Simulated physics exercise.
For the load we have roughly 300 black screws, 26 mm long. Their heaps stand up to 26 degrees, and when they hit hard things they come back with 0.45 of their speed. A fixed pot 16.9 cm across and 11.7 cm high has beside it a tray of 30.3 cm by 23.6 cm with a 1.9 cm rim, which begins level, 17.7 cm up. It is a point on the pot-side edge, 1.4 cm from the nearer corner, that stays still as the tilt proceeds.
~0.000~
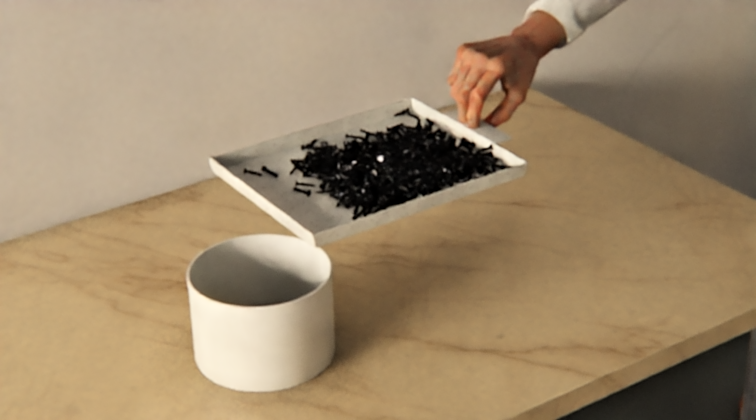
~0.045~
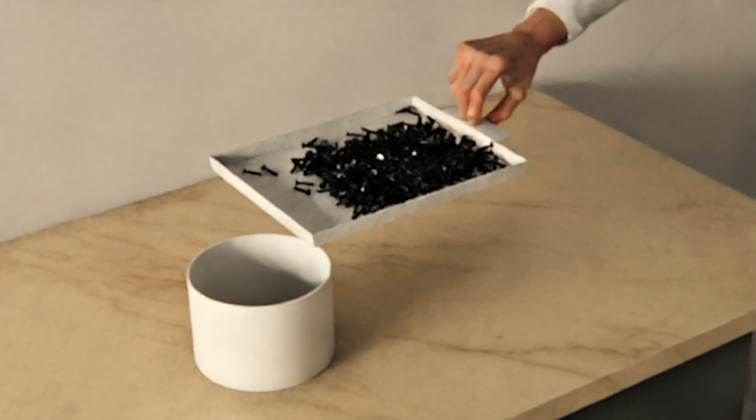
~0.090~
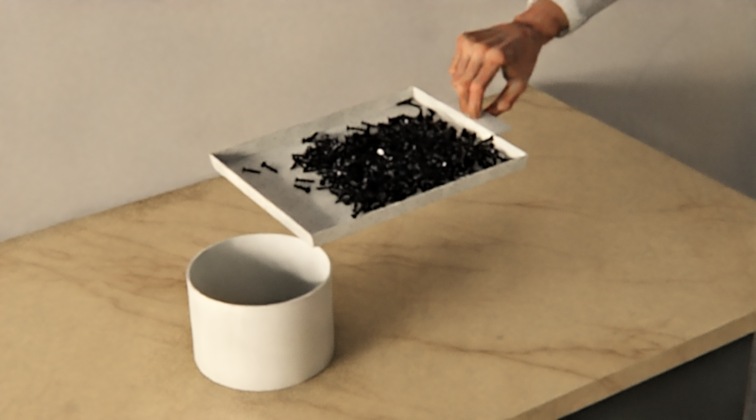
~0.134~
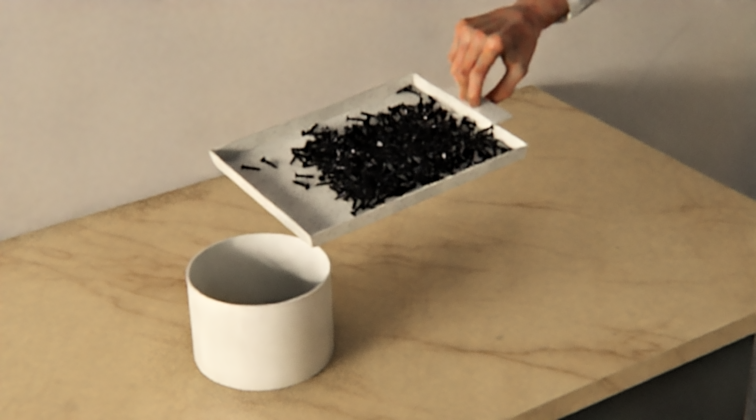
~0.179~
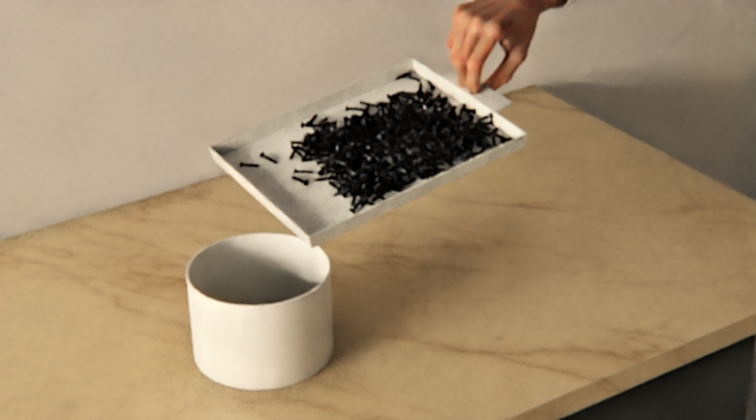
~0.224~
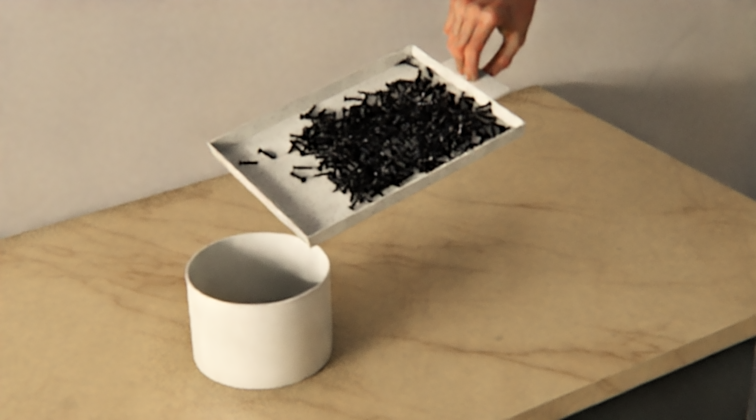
A hand lifting the far right end of a white tray of black screws, tilting it beside a white pot.
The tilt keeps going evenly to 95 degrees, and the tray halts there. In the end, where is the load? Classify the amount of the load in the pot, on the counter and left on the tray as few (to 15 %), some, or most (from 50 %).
Left on the tray: Few. Pot: Some. Counter: Most.
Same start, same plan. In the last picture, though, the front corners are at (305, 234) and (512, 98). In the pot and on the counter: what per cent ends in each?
Pot 55, counter 45.
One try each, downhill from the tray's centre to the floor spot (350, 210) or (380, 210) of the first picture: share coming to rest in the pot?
Some 10 and 0 per cent.
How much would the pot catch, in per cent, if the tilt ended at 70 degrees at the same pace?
I'd say close to 30 percent.
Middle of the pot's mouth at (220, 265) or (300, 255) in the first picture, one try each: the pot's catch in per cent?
The shares would be near 25 and 0 per cent respectively.
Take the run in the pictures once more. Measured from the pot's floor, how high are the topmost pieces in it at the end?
Roughly 3.0 centimetres.
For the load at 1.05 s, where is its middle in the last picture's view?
Close to pixel (266, 347).
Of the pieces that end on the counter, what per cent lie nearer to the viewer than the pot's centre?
About 100 per cent.
After 0.72 s, tilt 52 degrees; the tray holds 100 %, the pot 0 %.
After 1.05 s, tilt 78 degrees; the tray holds 25 %, the pot 25 %.
After 1.47 s, tilt 95 degrees; the tray holds 0 %, the pot 40 %.
In the end, at 2.3 s, tray 0 %, pot 40 %, counter 60 %.
